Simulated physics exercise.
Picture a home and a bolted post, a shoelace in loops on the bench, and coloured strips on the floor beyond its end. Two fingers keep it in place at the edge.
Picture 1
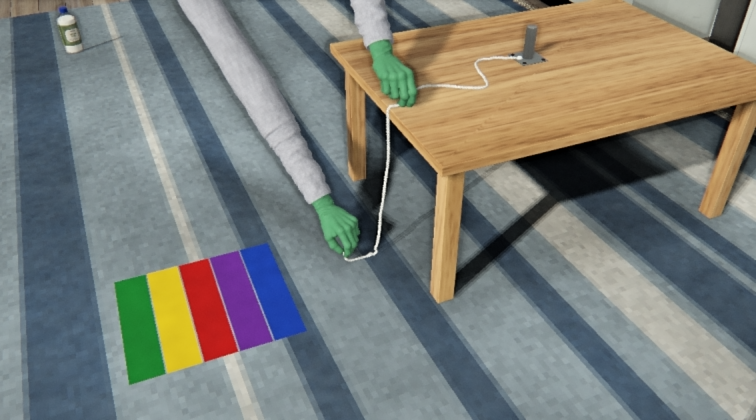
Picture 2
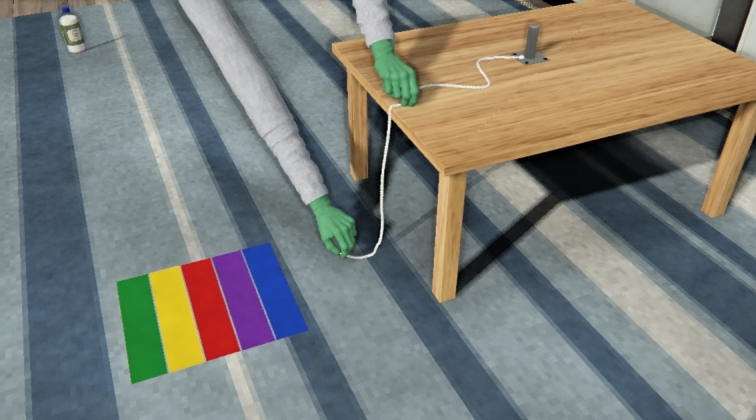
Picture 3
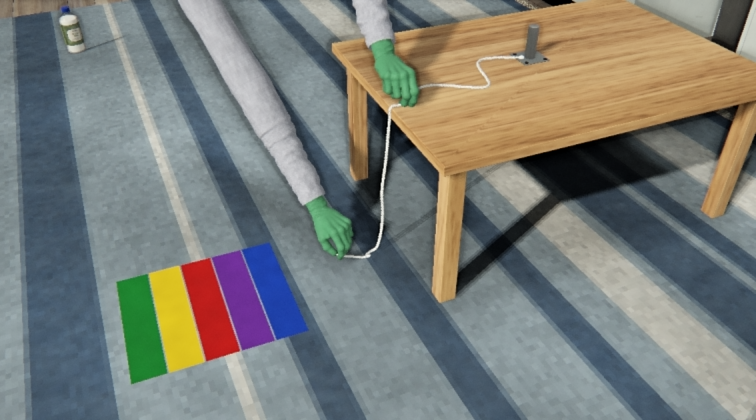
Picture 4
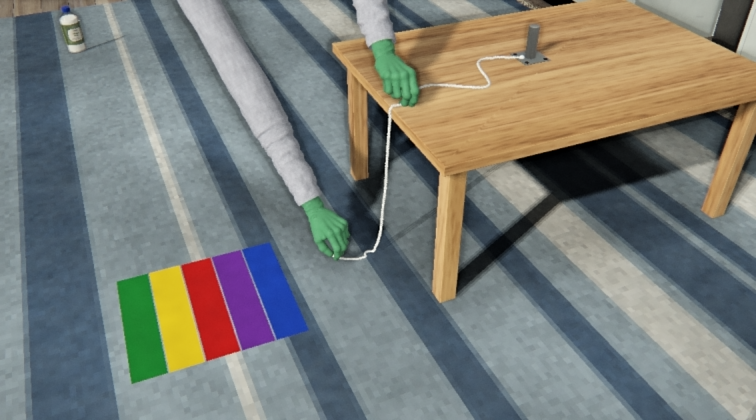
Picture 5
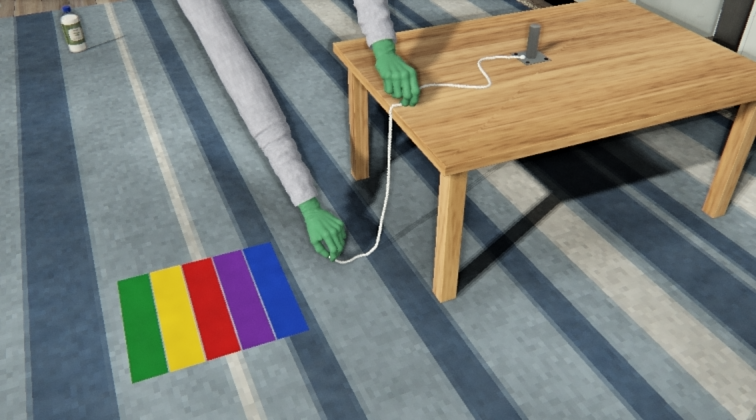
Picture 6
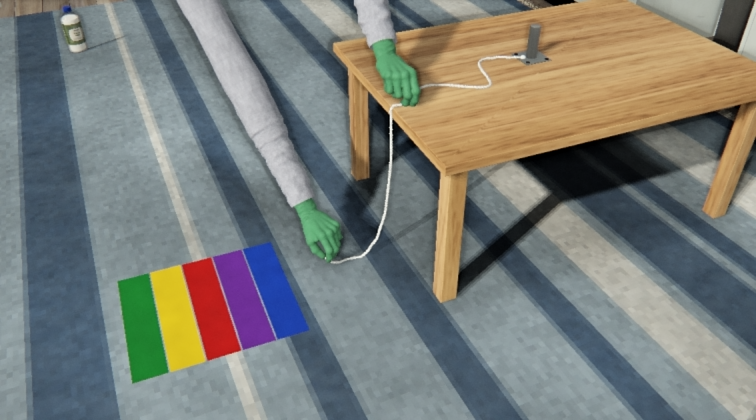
A green hand in a grey sleeve, low over a striped blue and beige carpet seen from above at an angle, draws the end of a white cord slightly leftward. The cord hangs from a wooden table at right, where another green hand stays at the edge, while green, yellow, red, purple and blue strips lie at lower left. The hanging part shifts and bends a little, and the view barely changes.
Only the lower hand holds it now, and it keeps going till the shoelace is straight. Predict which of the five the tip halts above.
I expect it over the yellow strip.
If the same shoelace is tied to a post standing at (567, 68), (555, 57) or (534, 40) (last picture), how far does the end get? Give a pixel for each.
The spots are near (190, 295), (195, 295) and (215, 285).
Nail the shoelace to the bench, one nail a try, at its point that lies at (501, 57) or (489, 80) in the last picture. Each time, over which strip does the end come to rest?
You'd see yellow the first time and red the second.
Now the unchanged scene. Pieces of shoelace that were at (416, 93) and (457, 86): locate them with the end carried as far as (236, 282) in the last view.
First point (385, 119), second point (418, 94).
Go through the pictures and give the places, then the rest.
In the first frame, end (344, 253); blue (283, 318); purple (251, 328); red (216, 338); yellow (181, 348); green (144, 359).
In the second frame, end (341, 254); shoelace through (492, 58) (490, 83) (421, 87) (389, 124) (382, 186) (379, 243).
In the third frame, end (338, 255).
In the fourth frame, end (334, 256); shoelace through (492, 58) (490, 83) (422, 87) (390, 124) (386, 185) (377, 243).
In the fifth frame, end (330, 257).
In the sixth frame, end (326, 258); shoelace through (493, 58) (491, 83) (423, 87) (391, 124) (389, 185) (374, 243).
Early on, end near (236, 282); over purple.
Midway, end near (194, 294); over red.
At the end of the slack, end near (168, 300); over yellow. It gets as far as the yellow strip.
